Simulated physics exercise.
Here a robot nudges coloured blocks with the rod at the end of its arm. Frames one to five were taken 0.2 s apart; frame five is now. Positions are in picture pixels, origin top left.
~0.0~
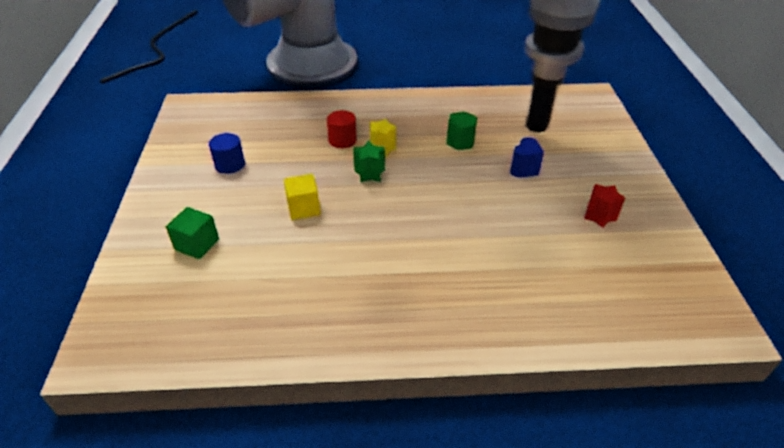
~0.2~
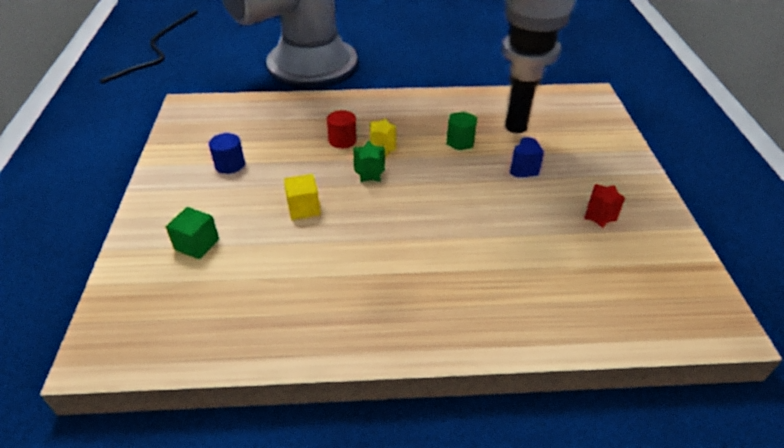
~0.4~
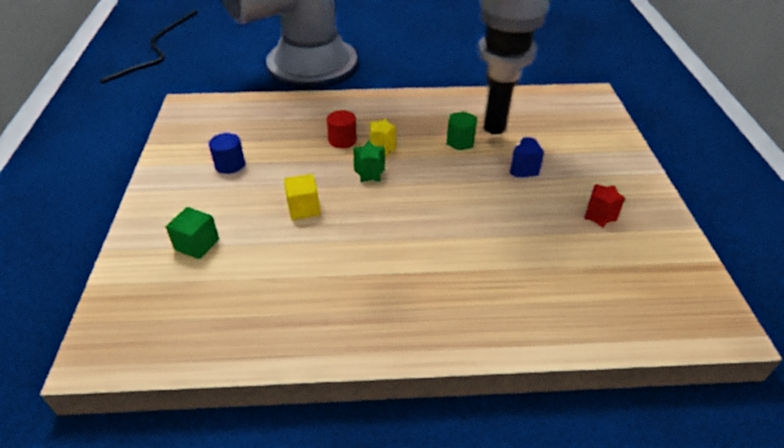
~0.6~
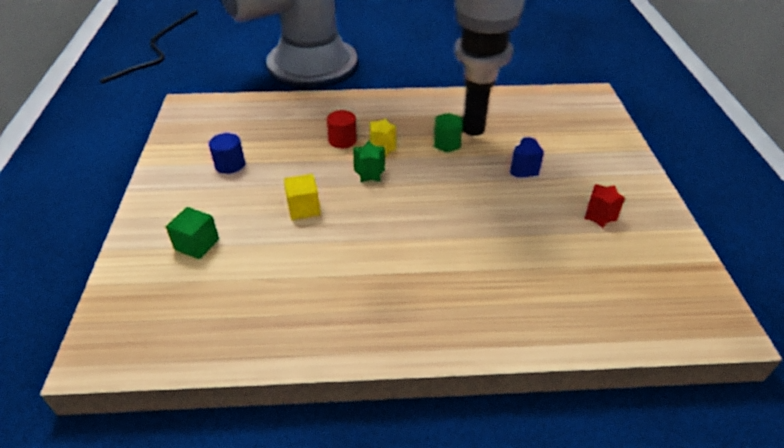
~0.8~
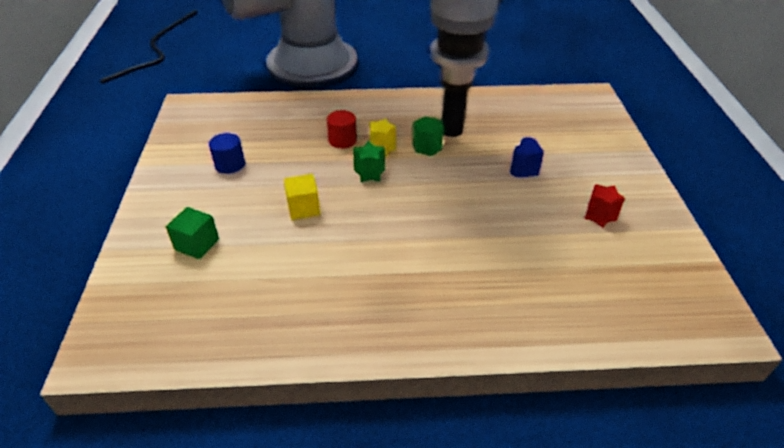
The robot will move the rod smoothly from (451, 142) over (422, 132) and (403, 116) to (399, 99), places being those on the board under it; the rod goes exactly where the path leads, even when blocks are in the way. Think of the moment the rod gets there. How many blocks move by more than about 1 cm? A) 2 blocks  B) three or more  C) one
C - one.
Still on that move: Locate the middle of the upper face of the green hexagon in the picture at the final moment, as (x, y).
The green hexagon ends near (412, 123).
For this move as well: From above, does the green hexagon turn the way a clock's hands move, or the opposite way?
From above, it looks like the green hexagon goes counterclockwise.
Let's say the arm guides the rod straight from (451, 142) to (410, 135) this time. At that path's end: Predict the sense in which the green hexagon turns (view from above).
Anticlockwise.
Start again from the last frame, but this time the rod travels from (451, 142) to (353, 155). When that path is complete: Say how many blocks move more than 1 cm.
My answer is three or more.
What follows on the original path. One third of the way, rod at (422, 121); green hexagon at (412, 123), turned 50° anticlockwise.
Two thirds of the way, rod at (404, 105); green hexagon at (412, 123), turned 50° anticlockwise.
At the end, rod at (400, 88); yellow star-shaped block still; green hexagon at (412, 123), turned 50° anticlockwise.
